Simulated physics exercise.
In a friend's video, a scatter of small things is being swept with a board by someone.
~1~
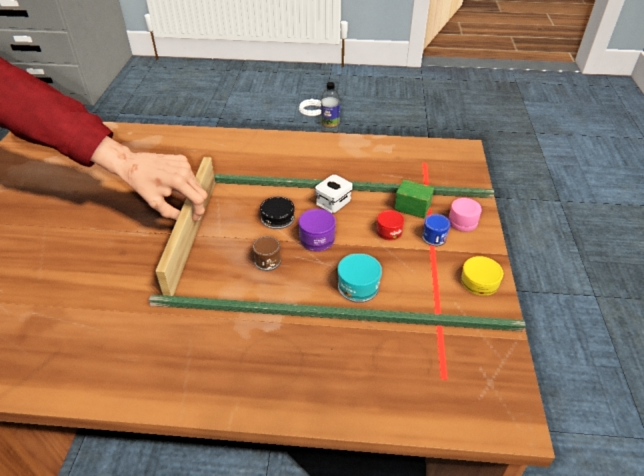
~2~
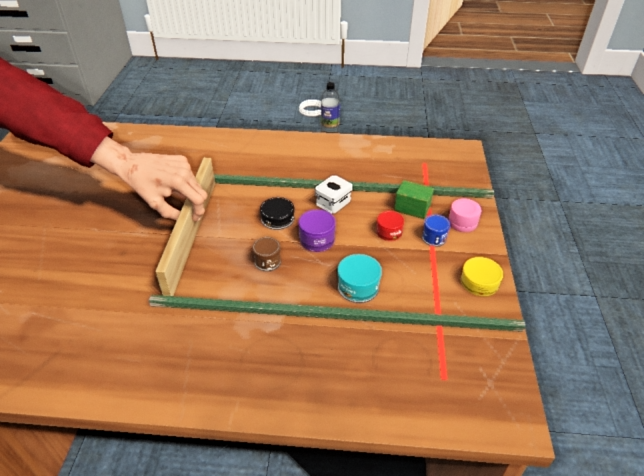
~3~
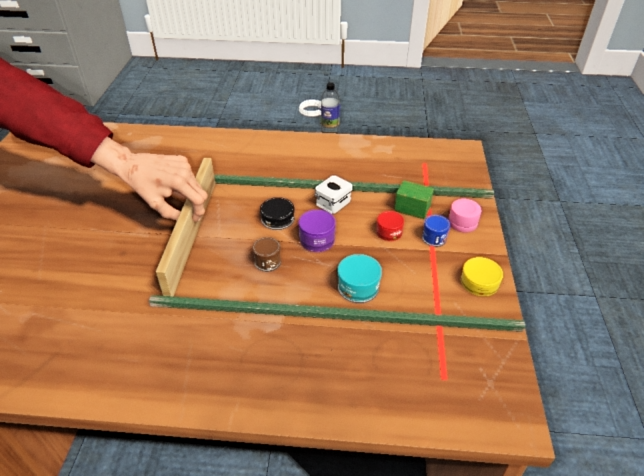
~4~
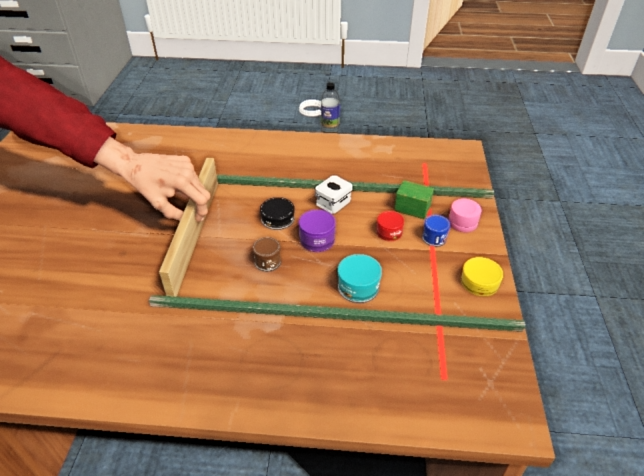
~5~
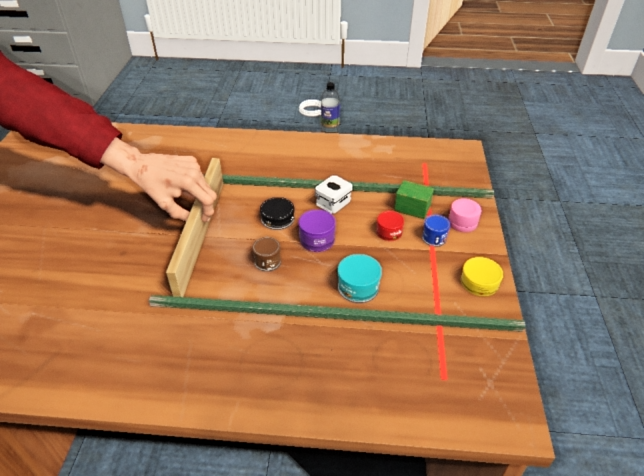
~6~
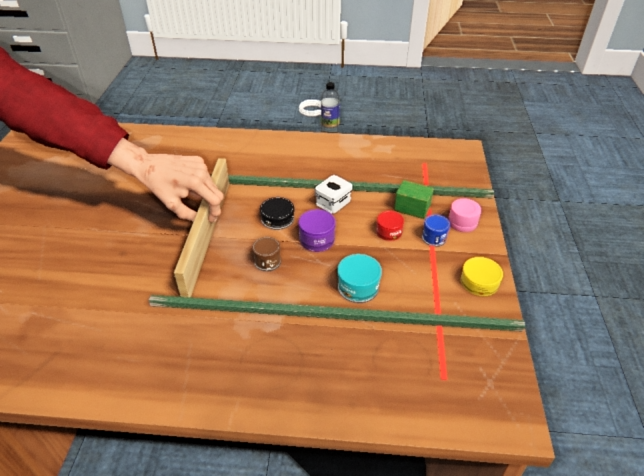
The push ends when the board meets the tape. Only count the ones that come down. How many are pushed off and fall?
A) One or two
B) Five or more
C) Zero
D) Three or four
The answer is C.
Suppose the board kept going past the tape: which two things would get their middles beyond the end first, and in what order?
Those two would be the blue pot followed by the pink lid.
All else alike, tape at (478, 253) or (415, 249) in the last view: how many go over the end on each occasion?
Counts: 5, 0.
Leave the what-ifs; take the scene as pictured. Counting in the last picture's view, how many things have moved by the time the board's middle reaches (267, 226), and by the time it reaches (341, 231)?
The counts are 2 and 5.
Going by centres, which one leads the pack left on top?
Looks like the blue pot to me.
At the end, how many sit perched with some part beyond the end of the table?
Number: 1.
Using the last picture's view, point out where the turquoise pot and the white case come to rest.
They finish at roughly (460, 292) and (442, 196) respectively.
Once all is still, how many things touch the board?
The number is 5.
Early on, none off yet; yellow tub at rest near (481, 277); pink lid at rest near (464, 215); blue pot at rest near (436, 231).
A while later, none off yet; yellow tub at rest near (481, 277); pink lid at rest near (464, 215); blue pot travelled about its own width near (459, 233).
Finally, the number that fall off is zero.
